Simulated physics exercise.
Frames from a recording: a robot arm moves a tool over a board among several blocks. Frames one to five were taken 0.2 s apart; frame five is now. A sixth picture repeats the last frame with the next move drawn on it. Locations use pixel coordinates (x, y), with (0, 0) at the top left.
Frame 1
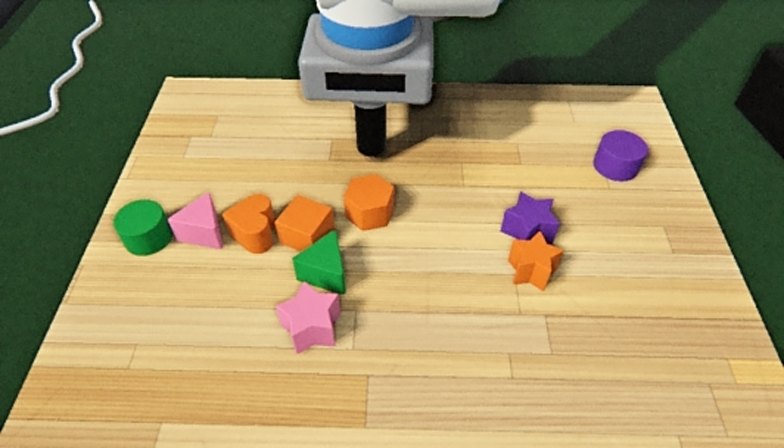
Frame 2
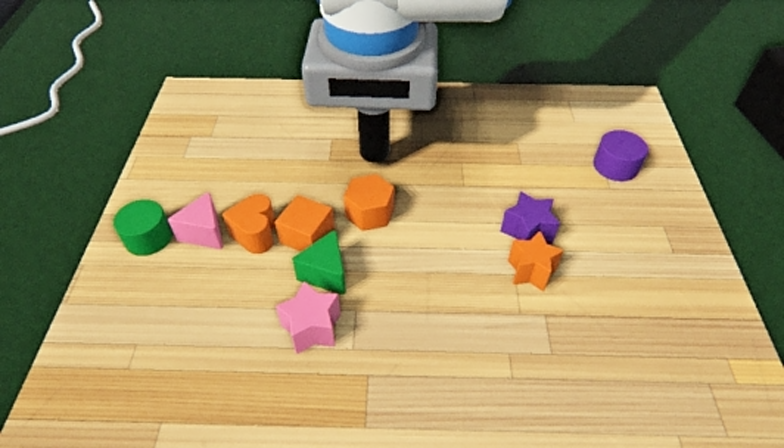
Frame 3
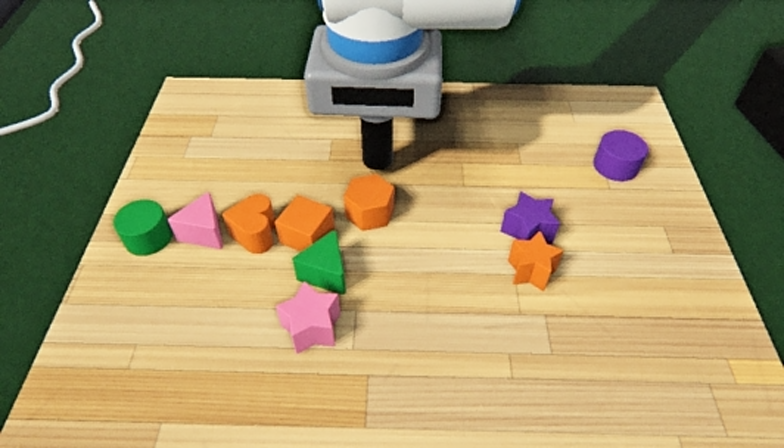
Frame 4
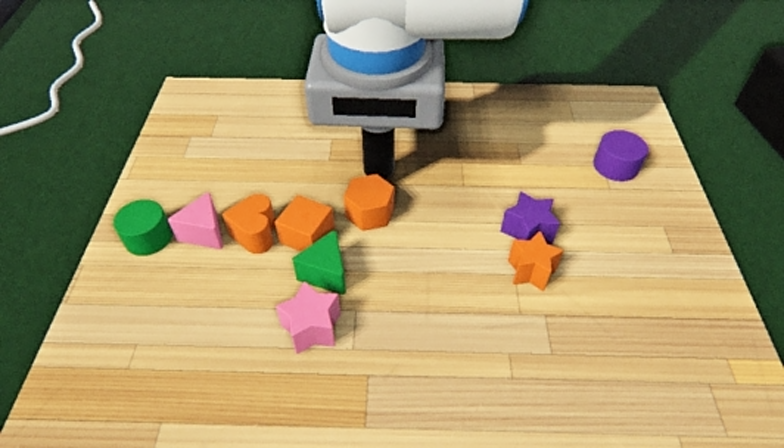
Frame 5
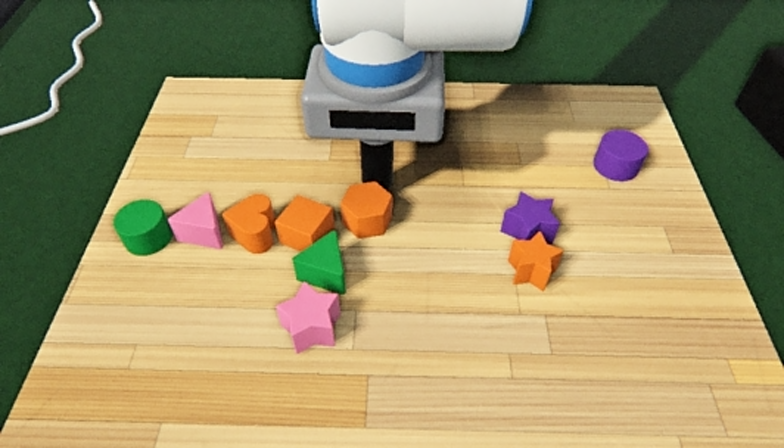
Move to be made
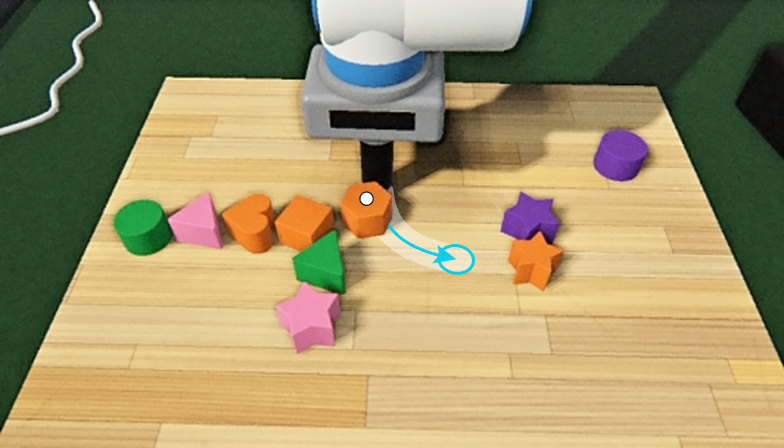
On a wooden board, a robot arm lowers its tool and nudges an orange hexagon slightly.
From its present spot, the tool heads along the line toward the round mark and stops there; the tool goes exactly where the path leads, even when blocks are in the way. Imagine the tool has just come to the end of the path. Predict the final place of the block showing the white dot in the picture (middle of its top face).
The middle of its upper face should be somewhere near (361, 229).
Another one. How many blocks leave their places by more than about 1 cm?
Answer: 1.
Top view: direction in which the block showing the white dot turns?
The answer is clockwise.
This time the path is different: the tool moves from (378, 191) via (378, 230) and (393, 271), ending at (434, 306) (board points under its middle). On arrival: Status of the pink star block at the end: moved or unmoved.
It will remain on its spot.
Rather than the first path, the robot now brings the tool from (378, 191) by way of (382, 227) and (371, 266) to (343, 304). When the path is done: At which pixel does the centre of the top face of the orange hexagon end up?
Most likely (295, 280).
Path on the board, from (378, 191) via (386, 221) and (414, 246), ending at (456, 259); the dot is on the orange hexagon.
The first path, step by step. One third of the way, tool at (387, 214); orange hexagon at (359, 224), turned 45° clockwise.
Two thirds of the way, tool at (416, 239); orange hexagon at (361, 229), turned 65° clockwise.
At the end, tool at (457, 251); orange hexagon at (361, 229), turned 65° clockwise; orange star block in place.
